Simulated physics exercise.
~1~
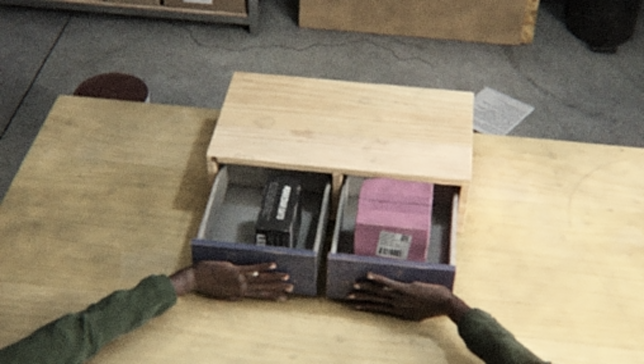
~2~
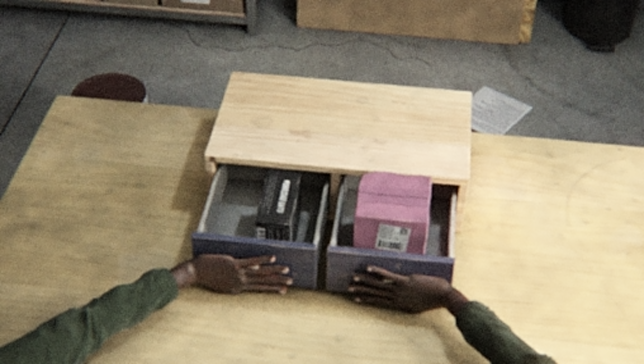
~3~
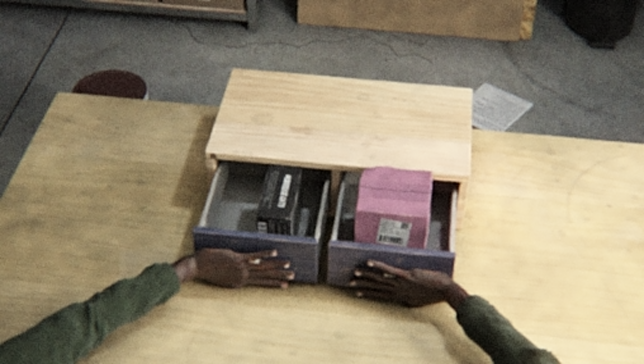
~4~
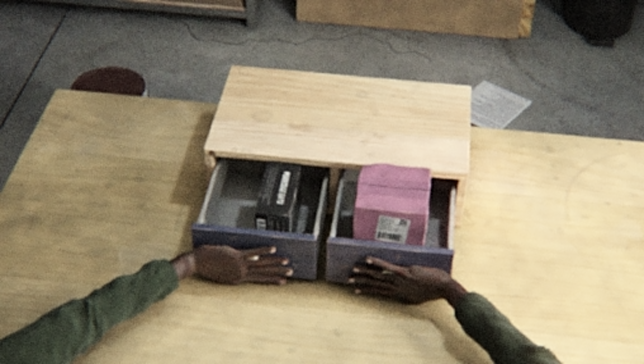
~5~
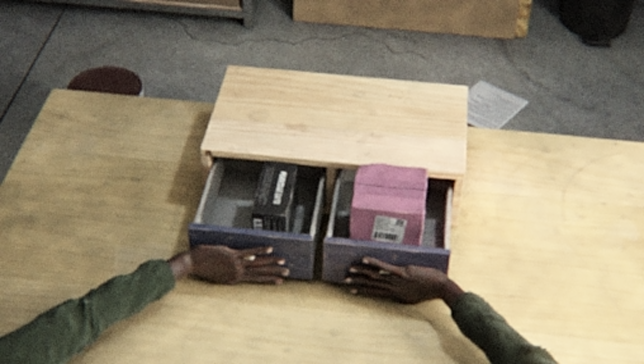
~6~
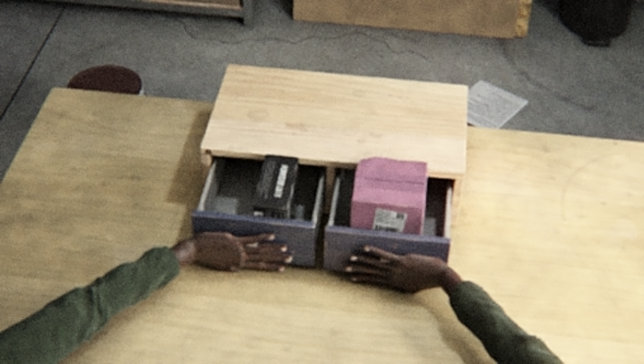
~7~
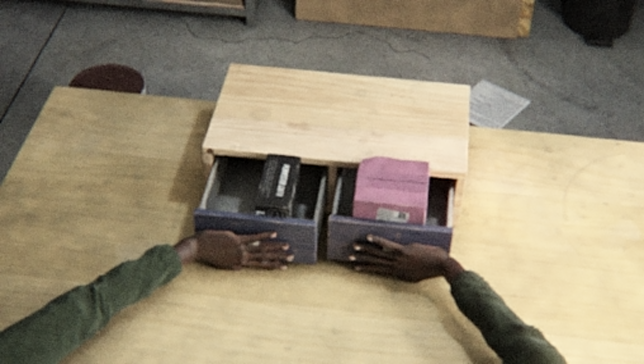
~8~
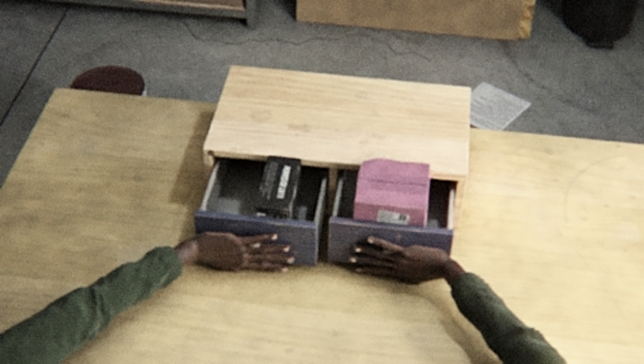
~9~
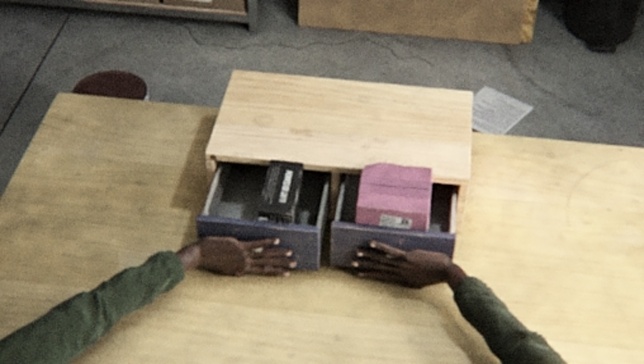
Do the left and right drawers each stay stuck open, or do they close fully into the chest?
Both stay stuck open. The left drawer does not close, and neither does the right drawer.
Two dark-fronted drawers, pulled out of a small pale wooden chest on a table, start to slide inward as a pair of hands in green sleeves presses on their fronts. The left drawer holds a black box and the right one a larger pink box. The drawers edge in a little, pause, then shift slightly farther, carrying the boxes up to the front edge of the chest's top. There they stop, with the hands still resting against them. At the end both drawers remain stuck partly open, their boxes still in view.
